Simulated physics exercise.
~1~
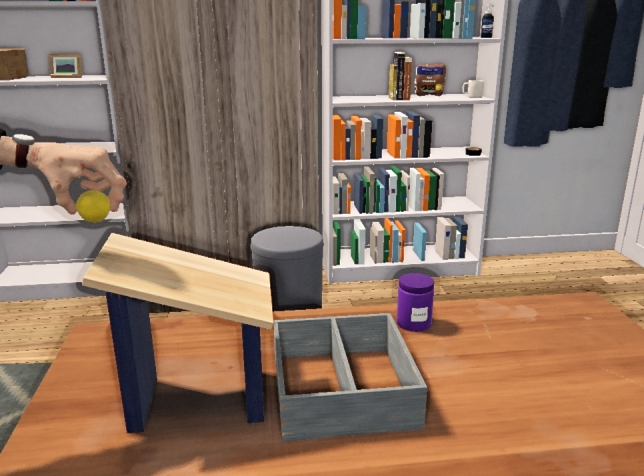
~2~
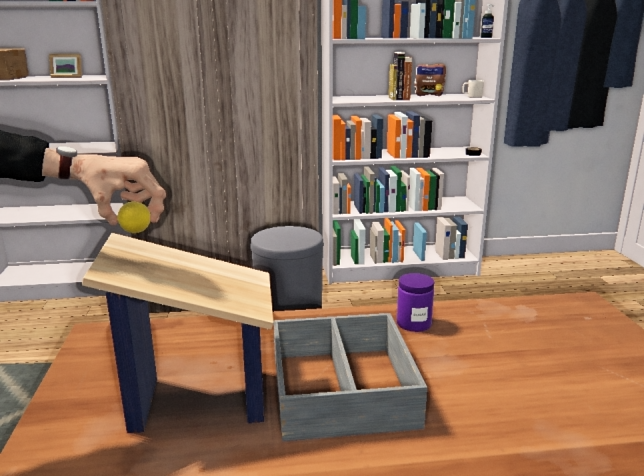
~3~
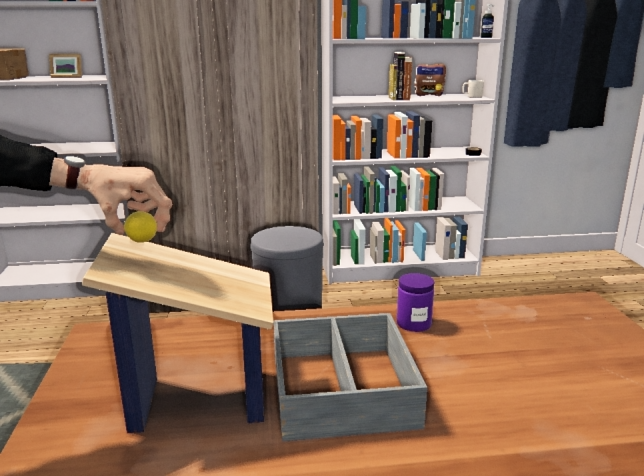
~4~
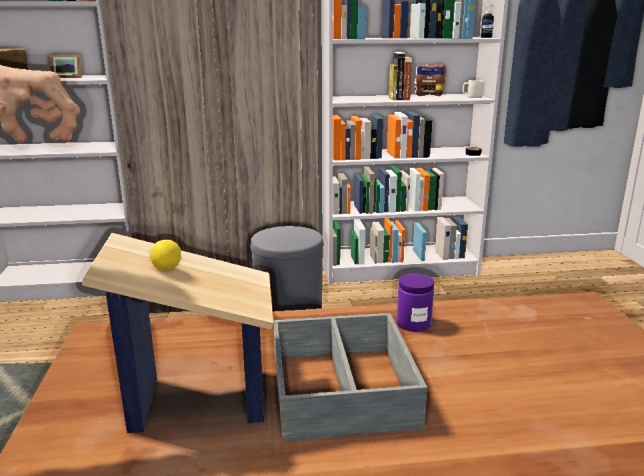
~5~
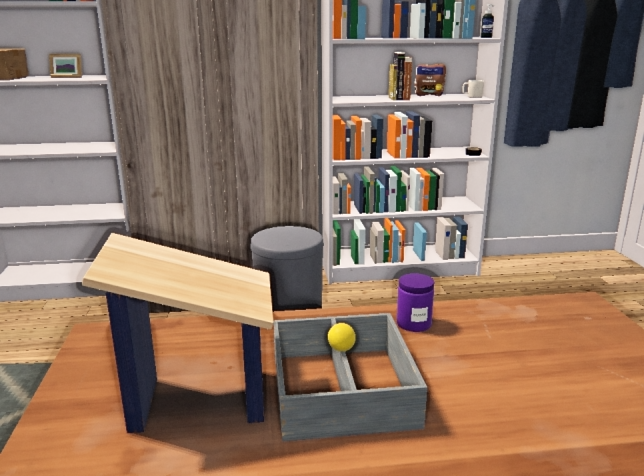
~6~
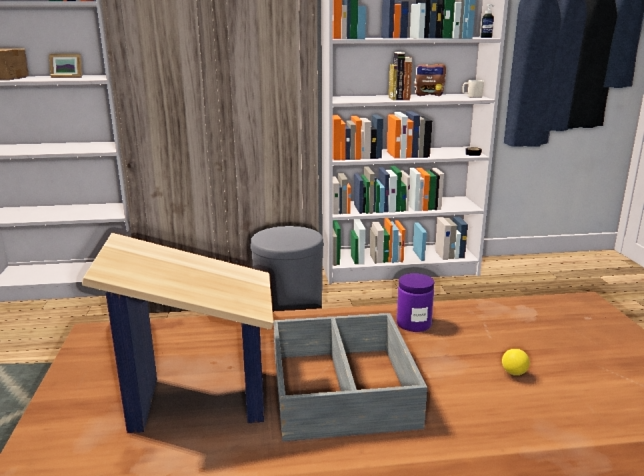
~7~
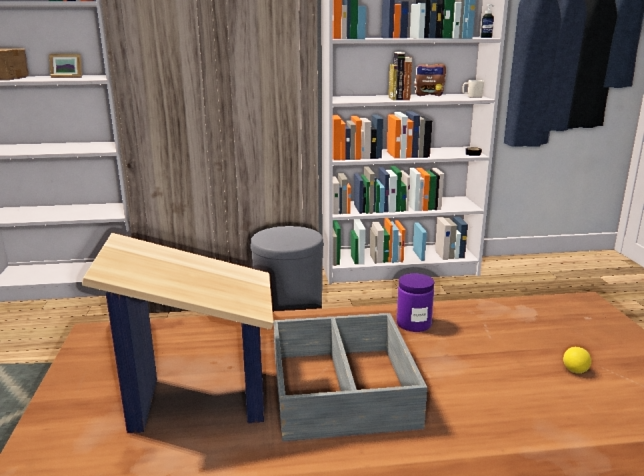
Yellow ball released by a hand rolling down a wooden ramp, passing over a two-section tray and ending up on the tabletop to the right.
